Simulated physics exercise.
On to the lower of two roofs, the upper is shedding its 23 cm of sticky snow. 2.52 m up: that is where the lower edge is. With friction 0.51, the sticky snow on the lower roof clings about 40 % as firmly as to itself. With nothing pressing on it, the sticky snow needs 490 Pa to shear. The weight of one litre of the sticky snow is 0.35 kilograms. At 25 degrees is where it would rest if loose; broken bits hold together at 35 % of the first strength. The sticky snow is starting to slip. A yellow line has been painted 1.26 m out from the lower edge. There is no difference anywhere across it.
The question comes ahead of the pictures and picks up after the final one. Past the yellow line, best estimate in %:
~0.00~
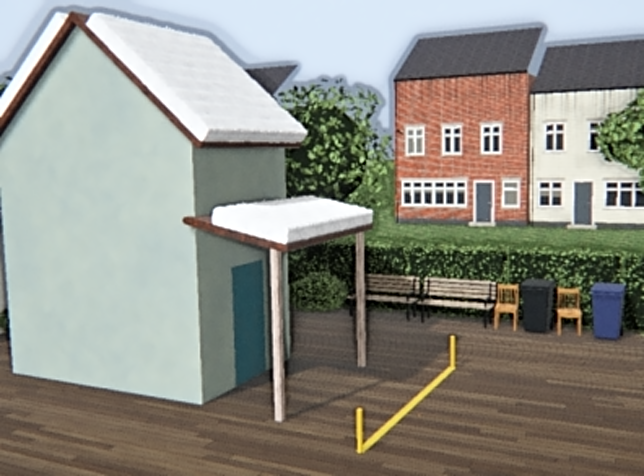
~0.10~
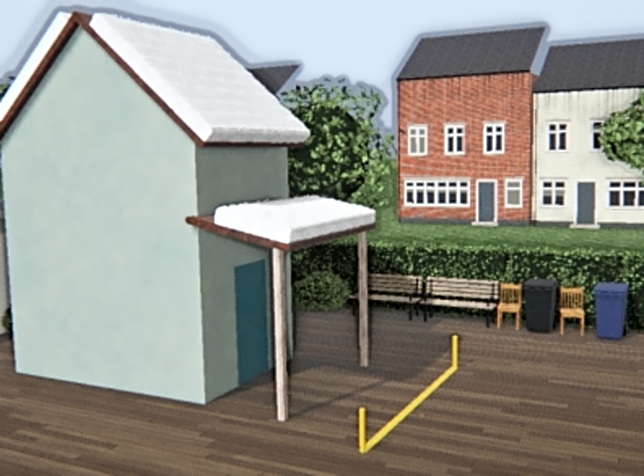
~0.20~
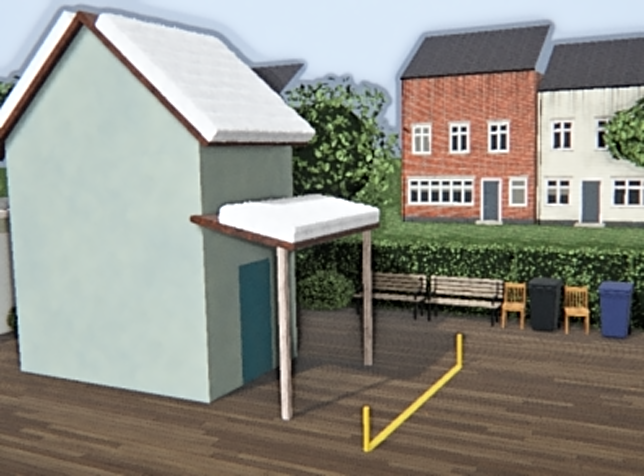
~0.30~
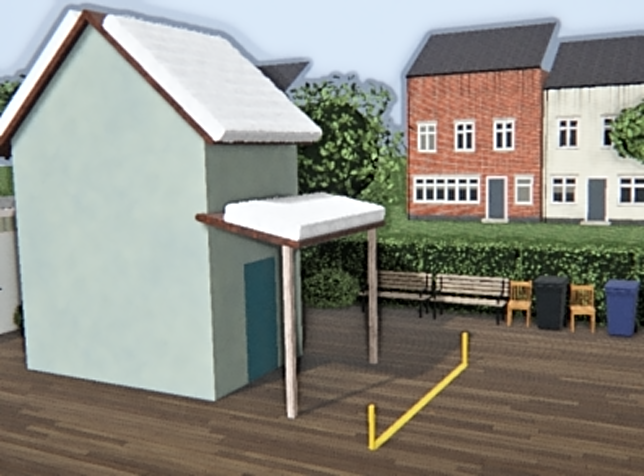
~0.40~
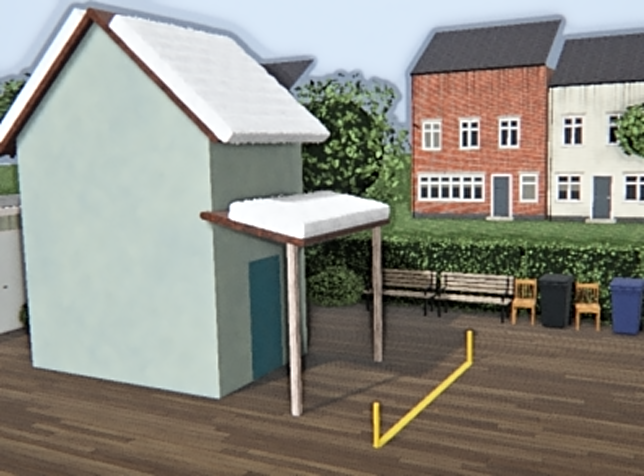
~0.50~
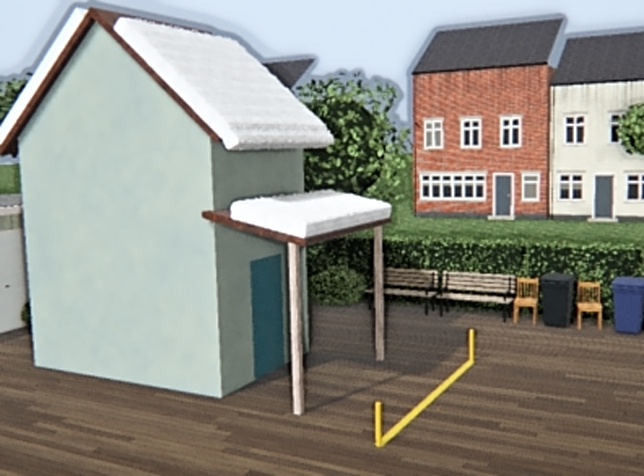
35 %.
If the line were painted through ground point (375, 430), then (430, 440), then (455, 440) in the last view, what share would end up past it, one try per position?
In order, some 45, 20 and 16 percent would end past it.
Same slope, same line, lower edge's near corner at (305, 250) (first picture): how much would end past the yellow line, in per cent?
That would come to roughly 25 %.
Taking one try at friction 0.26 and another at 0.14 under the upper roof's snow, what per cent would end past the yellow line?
I'd say 55 %, followed by 60 %.
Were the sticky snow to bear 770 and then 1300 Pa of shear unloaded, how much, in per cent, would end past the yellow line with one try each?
The two runs give near 20 % and near 5 % respectively.
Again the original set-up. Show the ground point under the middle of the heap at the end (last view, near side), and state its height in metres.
Middle near (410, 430); height roughly 0.3 m.
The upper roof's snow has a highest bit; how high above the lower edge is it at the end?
Roughly 0.6 m.
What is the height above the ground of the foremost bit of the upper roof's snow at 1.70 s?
Somewhere around 2.6 metres, I'd say.
After 1.05 s, none is below the lower edge and 0 % is past the line.
After 1.70 s, none is below the lower edge and 0 % is past the line.
After 2.35 s, 49 % is below the lower edge and 12 % is past the line.
After 3.00 s, 60 % is below the lower edge and 35 % is past the line.
After 3.40 s, at the end, 60 % is below the lower edge and 35 % is past the line.
